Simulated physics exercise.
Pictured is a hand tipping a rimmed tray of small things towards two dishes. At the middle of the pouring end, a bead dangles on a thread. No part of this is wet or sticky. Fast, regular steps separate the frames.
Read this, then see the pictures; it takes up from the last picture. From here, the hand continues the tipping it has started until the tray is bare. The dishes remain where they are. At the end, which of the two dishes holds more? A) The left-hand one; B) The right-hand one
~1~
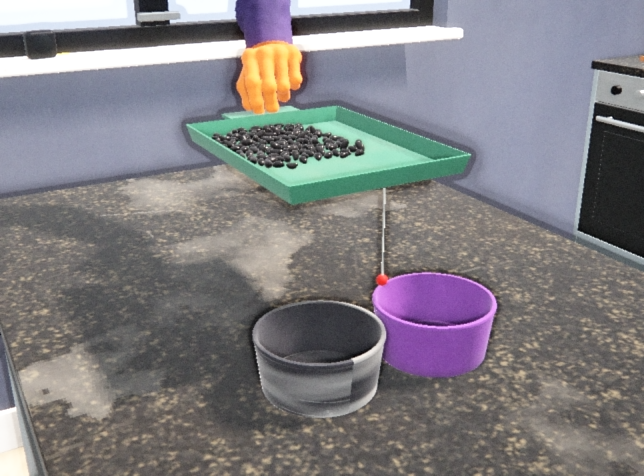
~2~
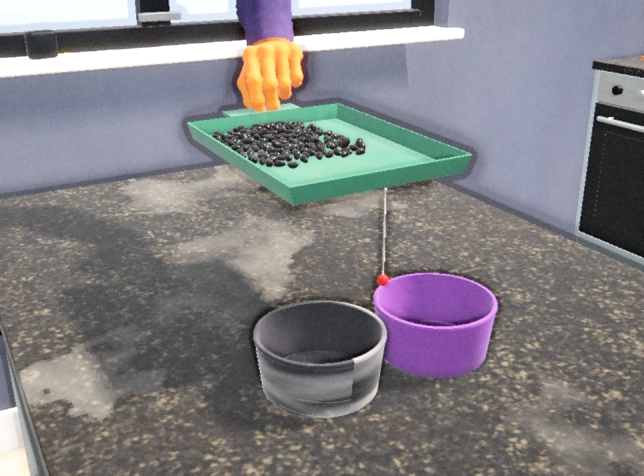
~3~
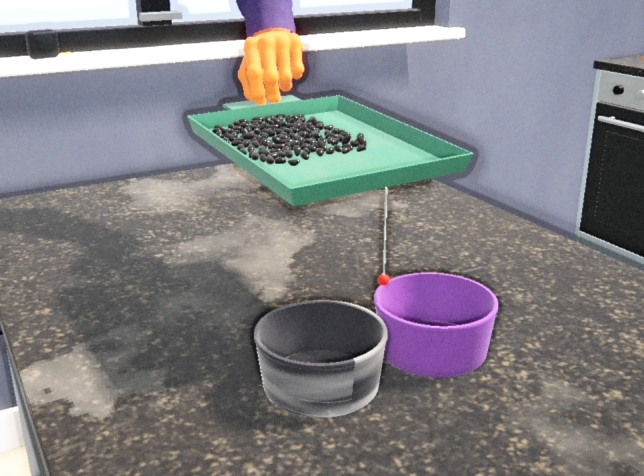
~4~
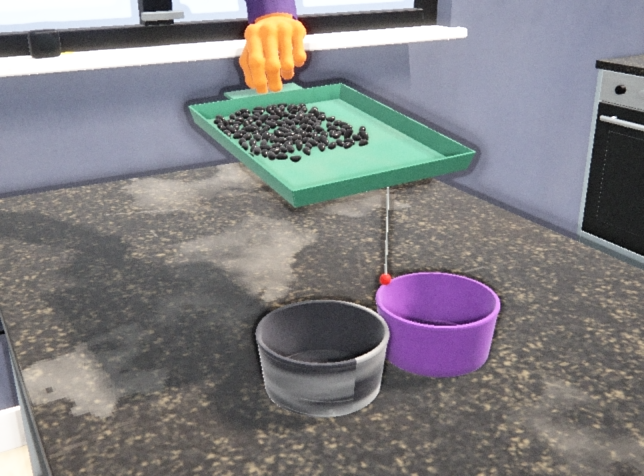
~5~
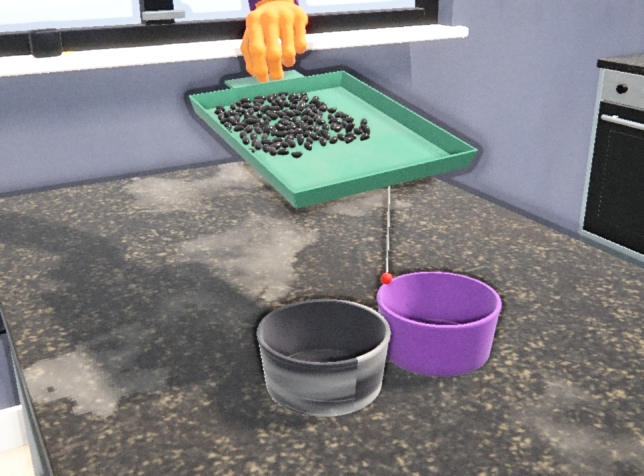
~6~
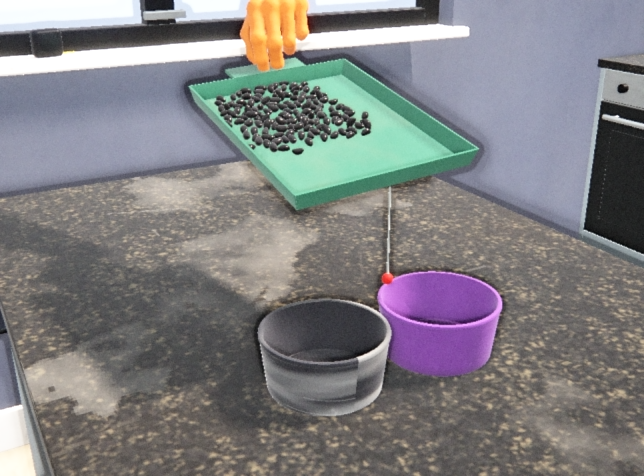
A.
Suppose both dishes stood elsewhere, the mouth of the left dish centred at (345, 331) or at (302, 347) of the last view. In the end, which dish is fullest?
Try 1: The left-side dish; try 2: The left-side dish.
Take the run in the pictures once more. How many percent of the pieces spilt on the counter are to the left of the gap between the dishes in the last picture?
Close to 30 per cent.
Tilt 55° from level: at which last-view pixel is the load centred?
The middle of the pieces shows up near (329, 173).
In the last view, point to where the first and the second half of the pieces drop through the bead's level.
(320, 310), then (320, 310).
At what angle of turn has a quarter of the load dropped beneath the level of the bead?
The tilt then is about 90°.
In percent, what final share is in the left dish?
Roughly 90 %.
Soon after the last picture, tray tipped steeply; nearly all on the tray; a small part in the left dish; a stray few outside both; a stray few in the air.
A little later, tray tipped right over; about a third on the tray; about a third in the left dish; a stray few in the right dish; a stray few outside both; about a quarter in the air.
Later still, tray tipped past a quarter turn; most in the left dish; a small part in the right dish; a small part outside both.
At rest, tray tipped past a quarter turn; most in the left dish; a small part in the right dish; a small part outside both.
